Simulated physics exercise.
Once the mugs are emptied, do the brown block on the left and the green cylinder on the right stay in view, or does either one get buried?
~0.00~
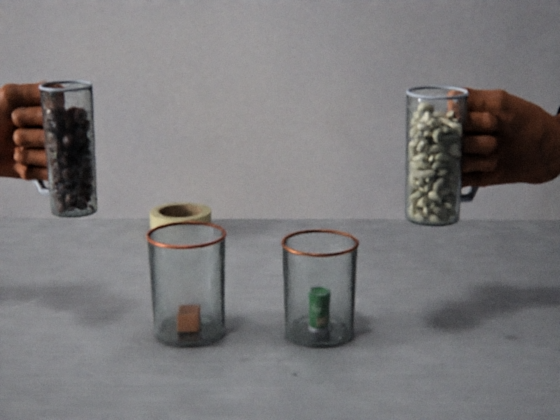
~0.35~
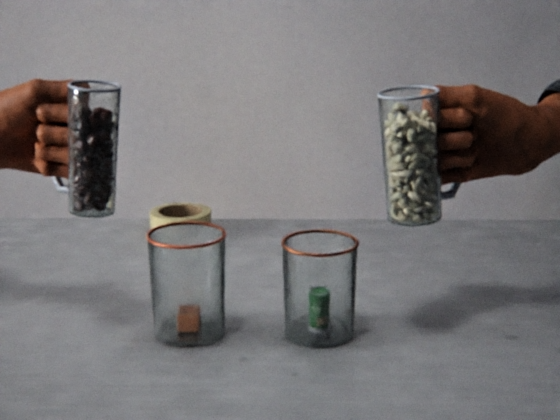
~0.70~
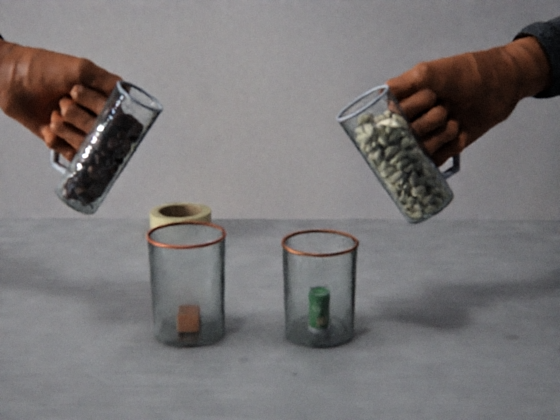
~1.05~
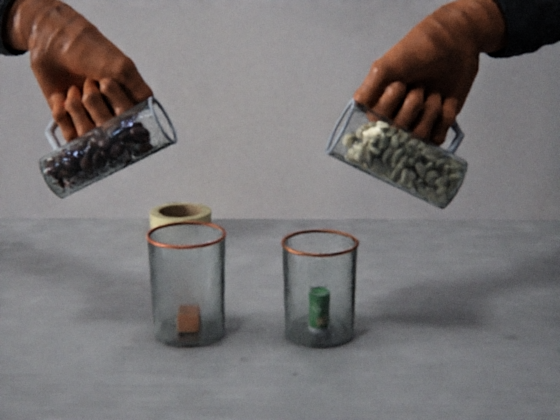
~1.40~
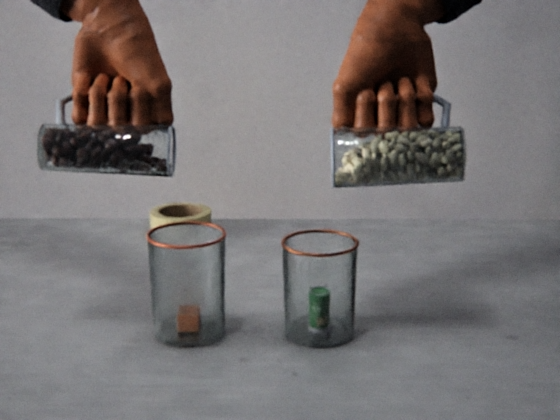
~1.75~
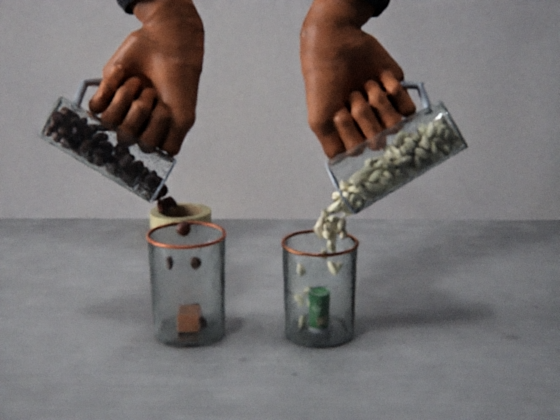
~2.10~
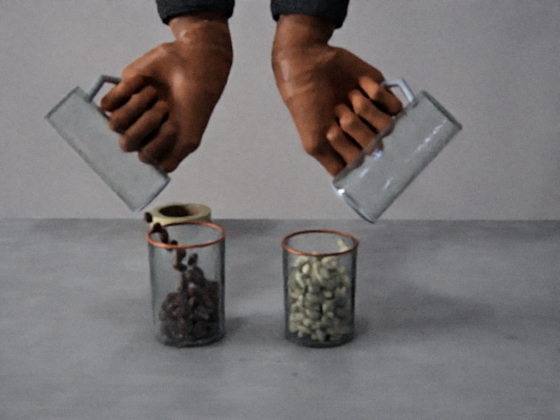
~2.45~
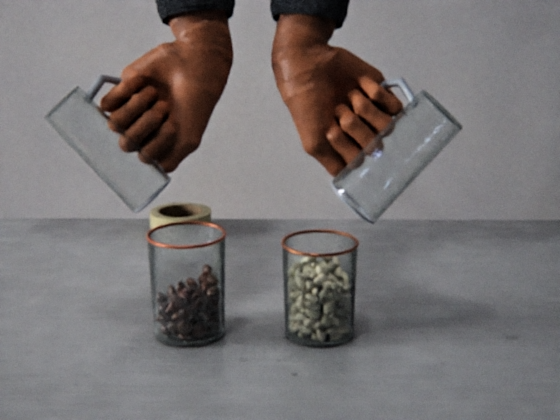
Both get buried. The brown block disappears under the dark pieces in the left glass, and the green cylinder disappears under the pale ones in the right glass.
